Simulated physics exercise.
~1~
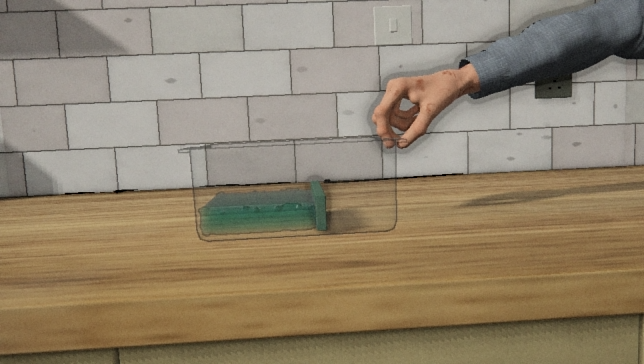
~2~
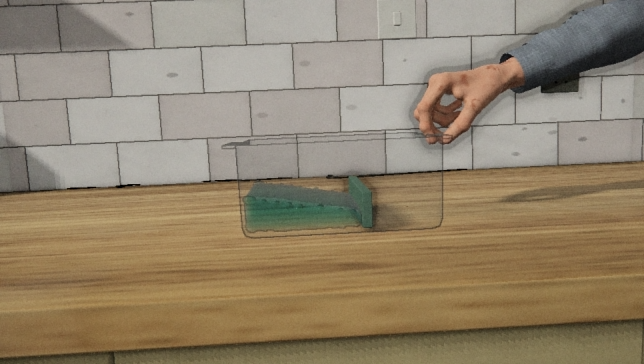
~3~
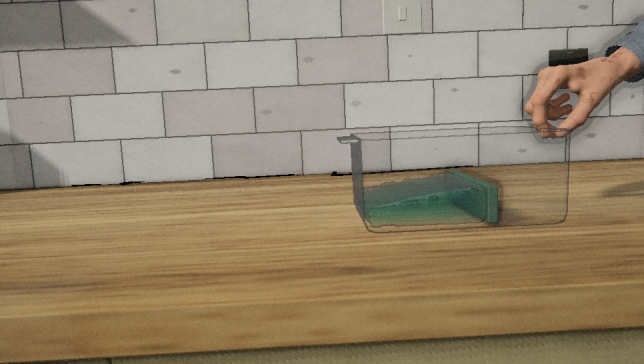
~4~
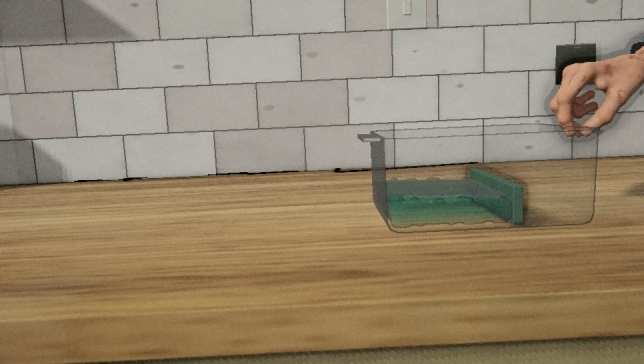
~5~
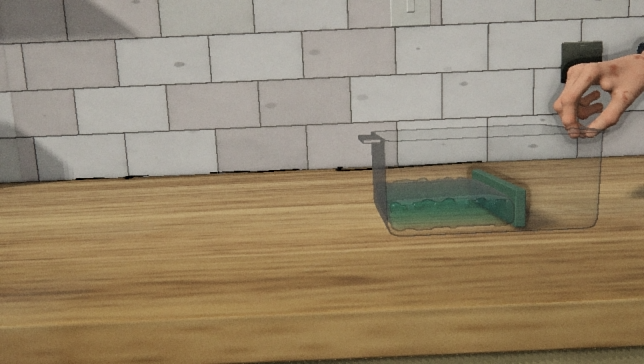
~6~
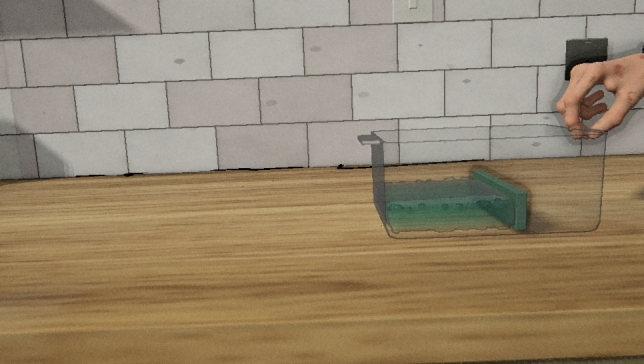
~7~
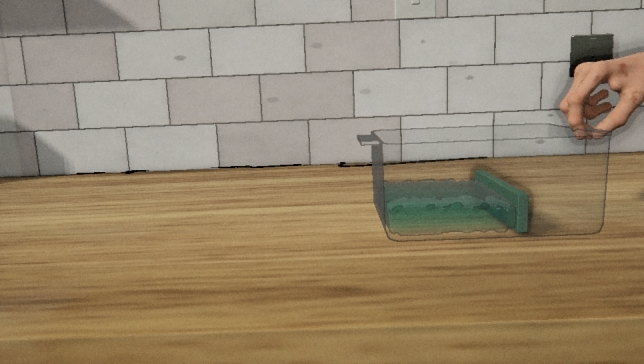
A clear oblong tub with green water in only its left half, held back by a divider, was drawn rightwards along a wooden counter by a hand, then came to rest with the water still left of the divider and none spilled.
